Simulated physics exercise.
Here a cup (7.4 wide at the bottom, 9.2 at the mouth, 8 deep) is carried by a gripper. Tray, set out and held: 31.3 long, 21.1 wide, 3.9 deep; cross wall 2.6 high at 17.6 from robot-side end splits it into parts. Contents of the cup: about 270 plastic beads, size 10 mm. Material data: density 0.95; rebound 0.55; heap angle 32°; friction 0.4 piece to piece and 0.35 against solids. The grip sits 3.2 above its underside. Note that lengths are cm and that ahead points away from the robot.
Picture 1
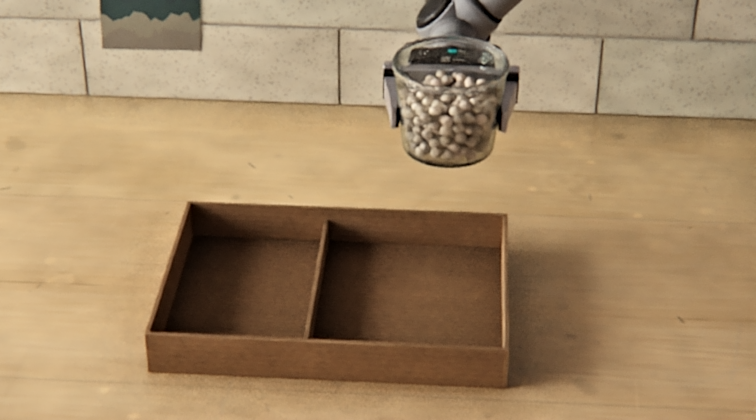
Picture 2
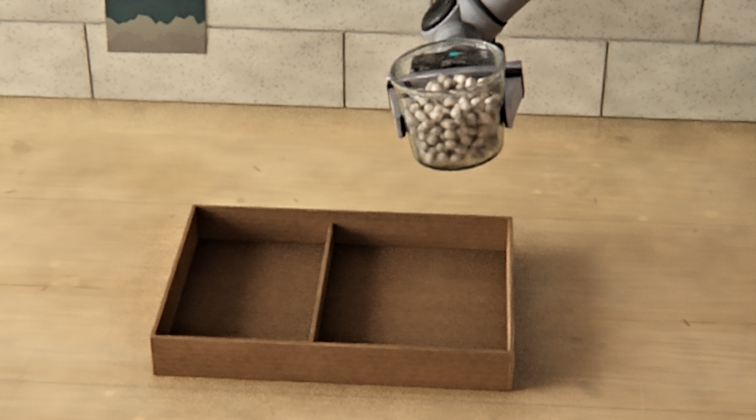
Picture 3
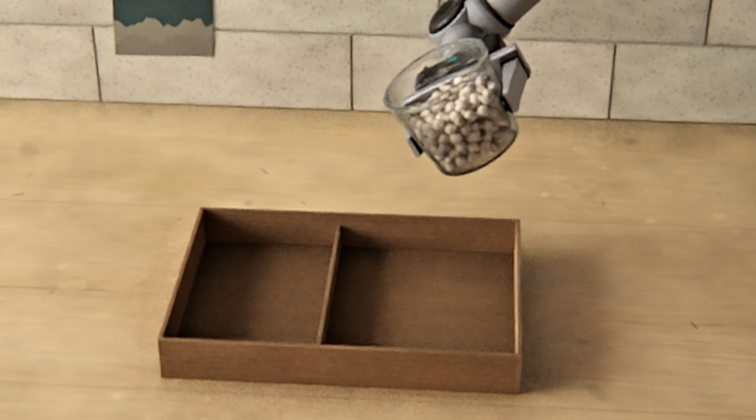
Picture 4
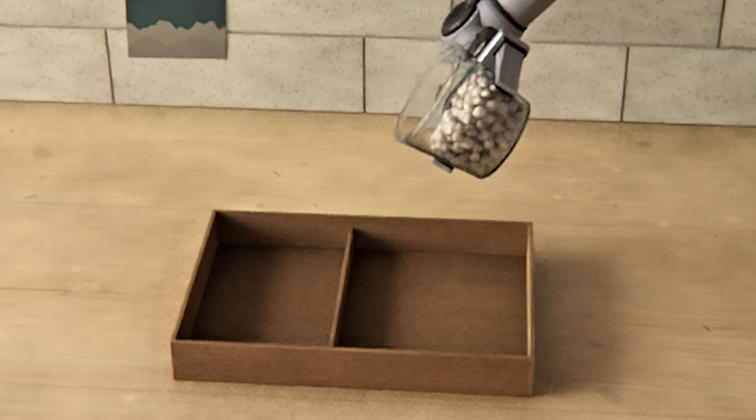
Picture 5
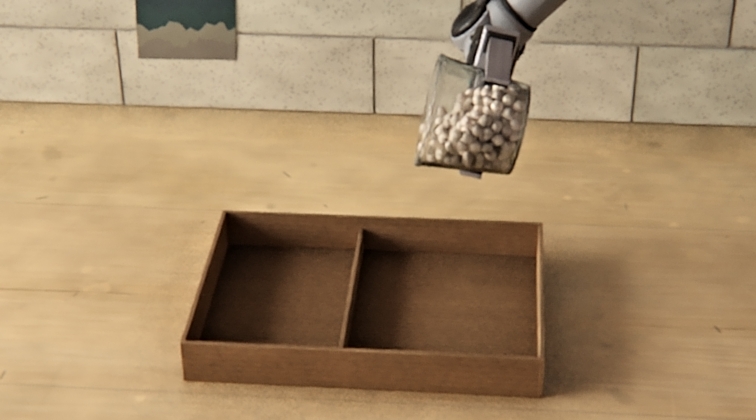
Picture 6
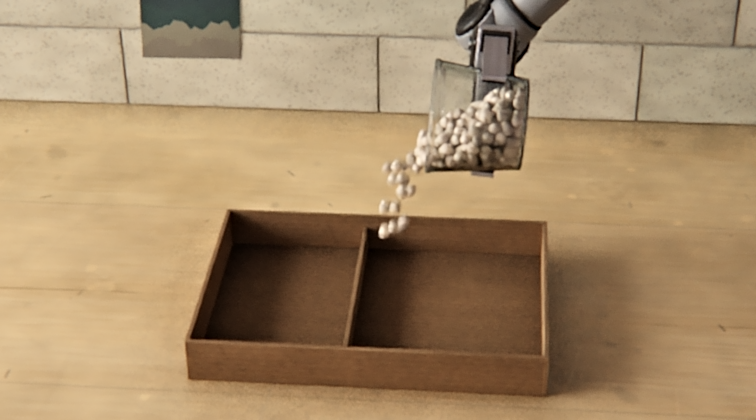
A grey robotic gripper holds a clear cup of whitish beads above a light wooden tabletop, seen from slightly above, with pale brick-like tiles and a dark teal and grey panel behind. Below the cup sits an open brown tray split in two by a crosswise wall. The gripper tilts the cup leftward onto its side and beads spill toward the divider, while the view drifts slightly left.
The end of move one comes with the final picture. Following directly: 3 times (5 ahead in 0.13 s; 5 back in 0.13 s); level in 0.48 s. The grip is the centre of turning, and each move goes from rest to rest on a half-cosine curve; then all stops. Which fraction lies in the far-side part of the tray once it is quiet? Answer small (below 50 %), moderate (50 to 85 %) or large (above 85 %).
It is moderate.
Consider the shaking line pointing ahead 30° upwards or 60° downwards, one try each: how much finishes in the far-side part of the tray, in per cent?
Result: Approx. 75 % and 30 %, one try each.
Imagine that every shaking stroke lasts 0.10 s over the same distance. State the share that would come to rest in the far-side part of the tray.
Roughly 80 in a hundred.
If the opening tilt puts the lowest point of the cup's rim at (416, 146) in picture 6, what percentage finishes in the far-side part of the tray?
Estimate: About 50 per cent.
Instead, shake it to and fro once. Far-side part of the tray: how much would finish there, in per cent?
I'd expect close to 65 per cent then.
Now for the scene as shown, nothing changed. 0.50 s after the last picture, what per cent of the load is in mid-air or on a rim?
8 %.
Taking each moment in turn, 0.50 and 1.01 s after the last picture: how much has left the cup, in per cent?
Readings in order: 95, 100.
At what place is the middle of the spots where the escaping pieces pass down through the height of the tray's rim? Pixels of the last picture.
They come down centred close to (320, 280).
Then, 0.50 s after the last picture, tilted 86° forward, highest piece 19 above the table; 174 in the far-side part, 53 in the robot-side part, 16 in the cup, 1 on the table or floor, 22 in flight or on a rim.
Then, 1.01 s after the last picture, tilted 46° forward, highest piece 21 above the table; 188 in the far-side part, 74 in the robot-side part, 3 on the table or floor, 1 in the cup.
Then, 1.46 s after the last picture, level, highest piece 19 above the table; 188 in the far-side part, 74 in the robot-side part, 3 on the table or floor, 1 in the cup.
Then, 2.51 s after the last picture, level, highest piece 19 above the table; 188 in the far-side part, 74 in the robot-side part, 3 on the table or floor, 1 in the cup.
Final count, 188 in the far-side part, 74 in the robot-side part, 3 on the table or floor, 1 in the cup. That is 71 % in the far-side part of the tray.
